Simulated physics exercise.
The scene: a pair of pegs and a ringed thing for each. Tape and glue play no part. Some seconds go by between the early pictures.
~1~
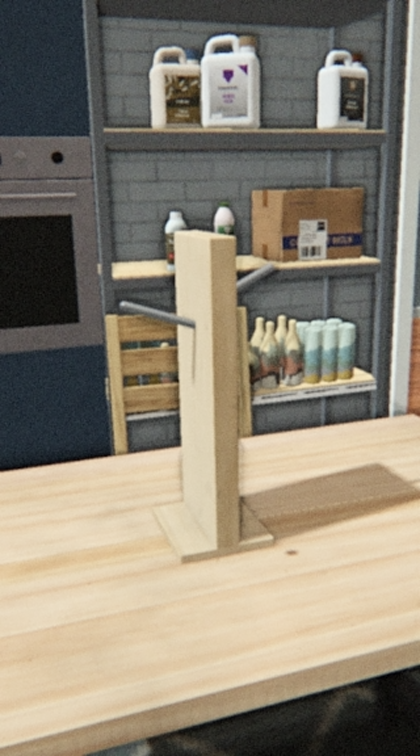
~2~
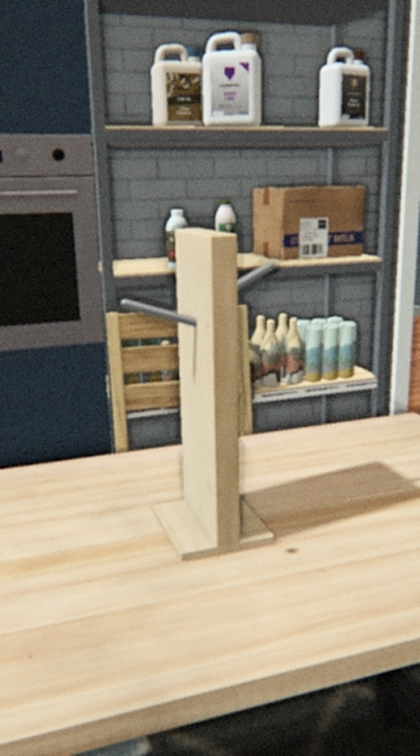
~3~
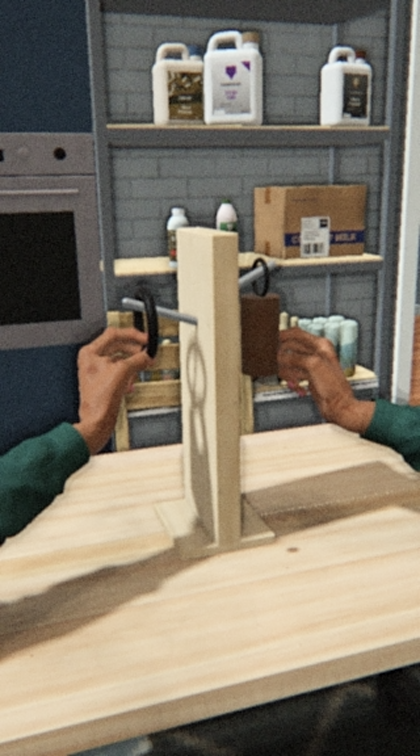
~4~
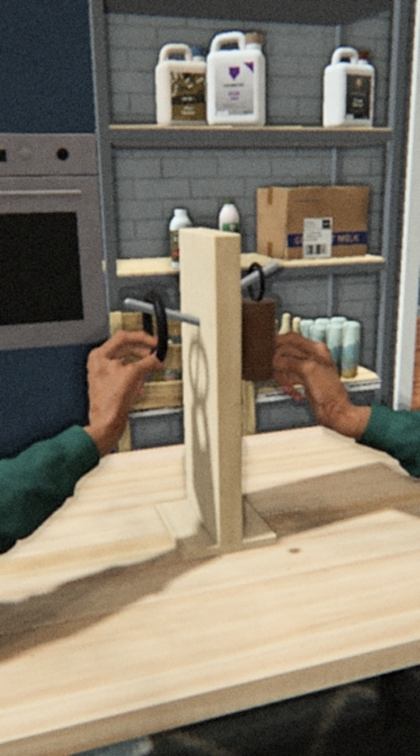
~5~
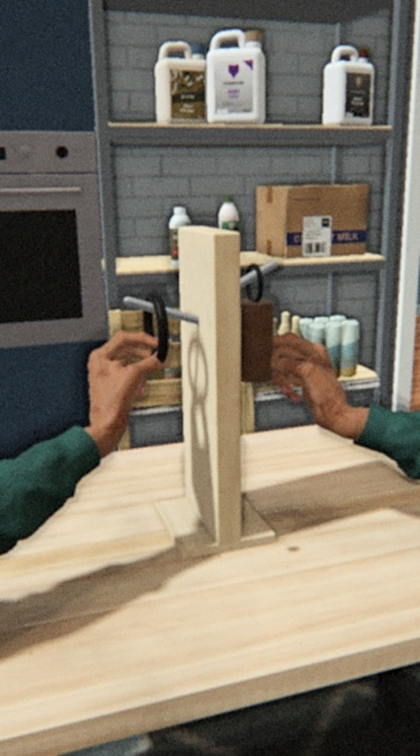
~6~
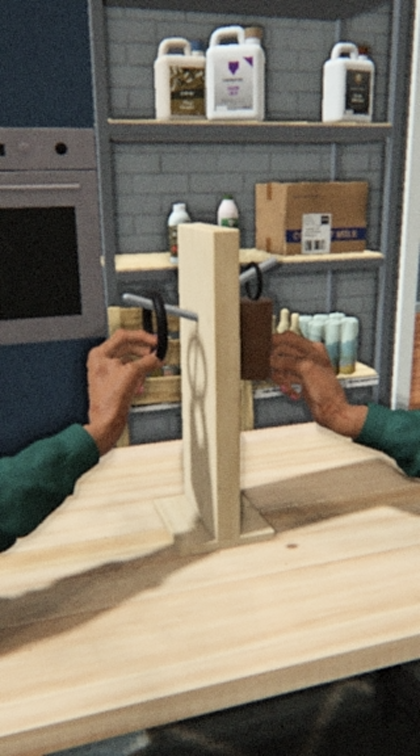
In a kitchen with stocked shelves, a wooden stand with two pegs stood alone on a table, then two hands brought in a black ring on the left peg and a brown ringed object on the right.
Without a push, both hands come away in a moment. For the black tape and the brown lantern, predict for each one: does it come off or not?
Prediction - the black tape: No, it stays; the brown lantern: No, it stays.
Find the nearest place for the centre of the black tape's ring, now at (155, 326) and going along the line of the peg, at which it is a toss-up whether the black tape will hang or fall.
Threshold: About (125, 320).
Then, 0.20 s past the last view, black tape leaning 5° off how it started near (153, 327); brown lantern at rest near (250, 324).
Then, 0.44 s past the last view, black tape at rest near (155, 327); brown lantern leaning 6° off how it started near (245, 328).
Then, 0.80 s past the last view, black tape at rest near (154, 327); brown lantern travelled a little near (243, 328).
Finally, the black tape hangs there, near (156, 328); the brown lantern hangs there, near (243, 328).
